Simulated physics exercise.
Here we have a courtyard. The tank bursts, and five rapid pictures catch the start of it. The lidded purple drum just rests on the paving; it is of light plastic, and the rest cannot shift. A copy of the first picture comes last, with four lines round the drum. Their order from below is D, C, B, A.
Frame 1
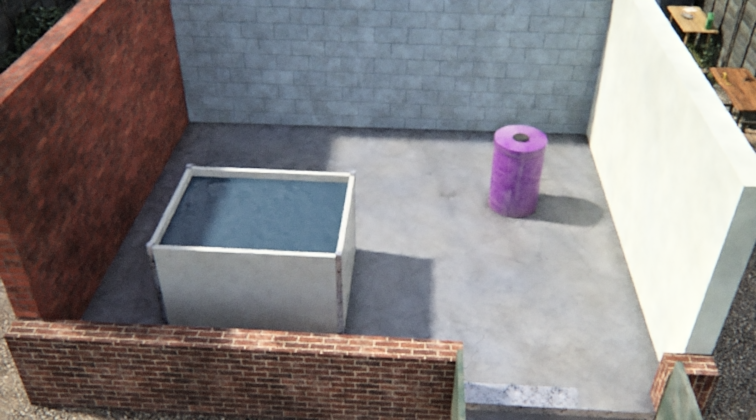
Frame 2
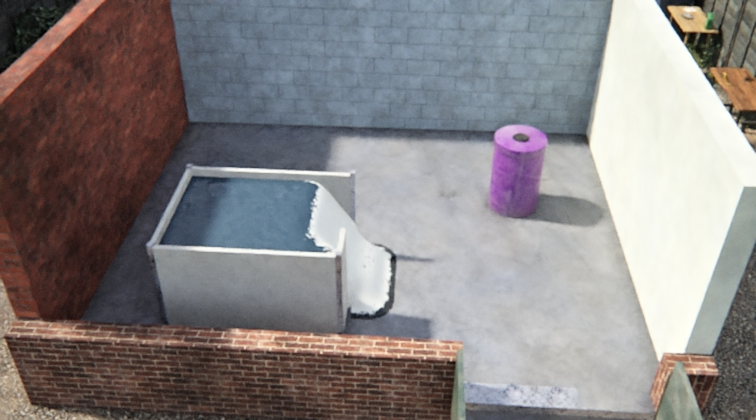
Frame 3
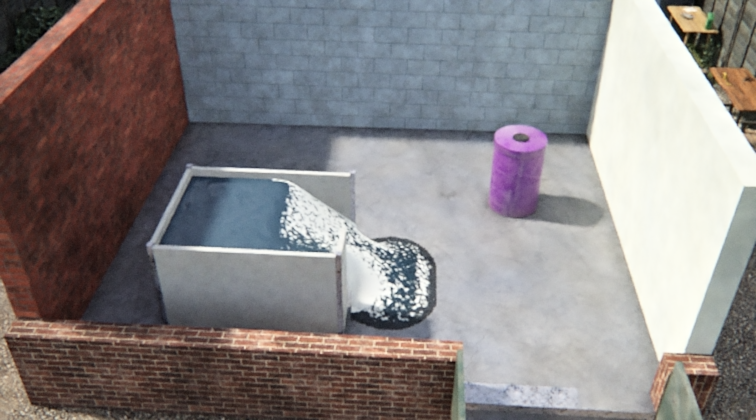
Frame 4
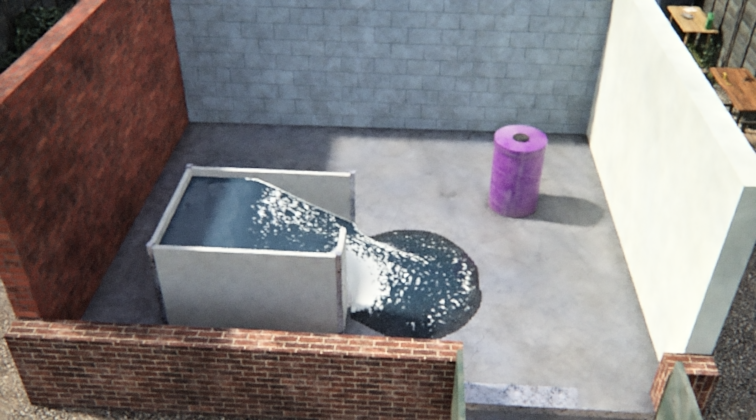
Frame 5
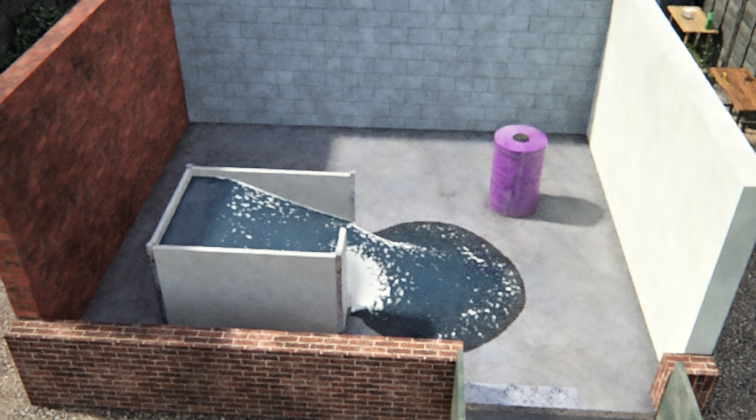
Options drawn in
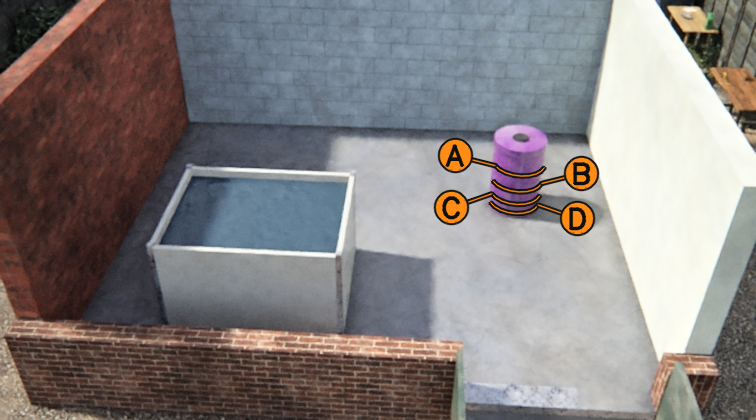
The clip opens on a walled courtyard with a full, still tank of water on the left and a purple drum on the right. Water then pours out through the tank's right side in a white, foamy rush, and a dark, rounded pool spreads widely rightward across the ground while the drum stays still.
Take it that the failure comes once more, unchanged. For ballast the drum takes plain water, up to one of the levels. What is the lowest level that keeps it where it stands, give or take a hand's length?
B is the one.
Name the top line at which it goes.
C.
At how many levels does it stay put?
Two of the four.
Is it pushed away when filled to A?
No, that is safe.
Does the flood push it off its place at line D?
Yes, that goes wrong.
In orange, A at (521, 176); B at (518, 191); C at (517, 204); D at (515, 213); from the bottom up D, C, B, A.
With A, it does not move.
With B, it does not move.
With C, it is pushed about its own width away.
With D, it is pushed about 4 times its own width away.
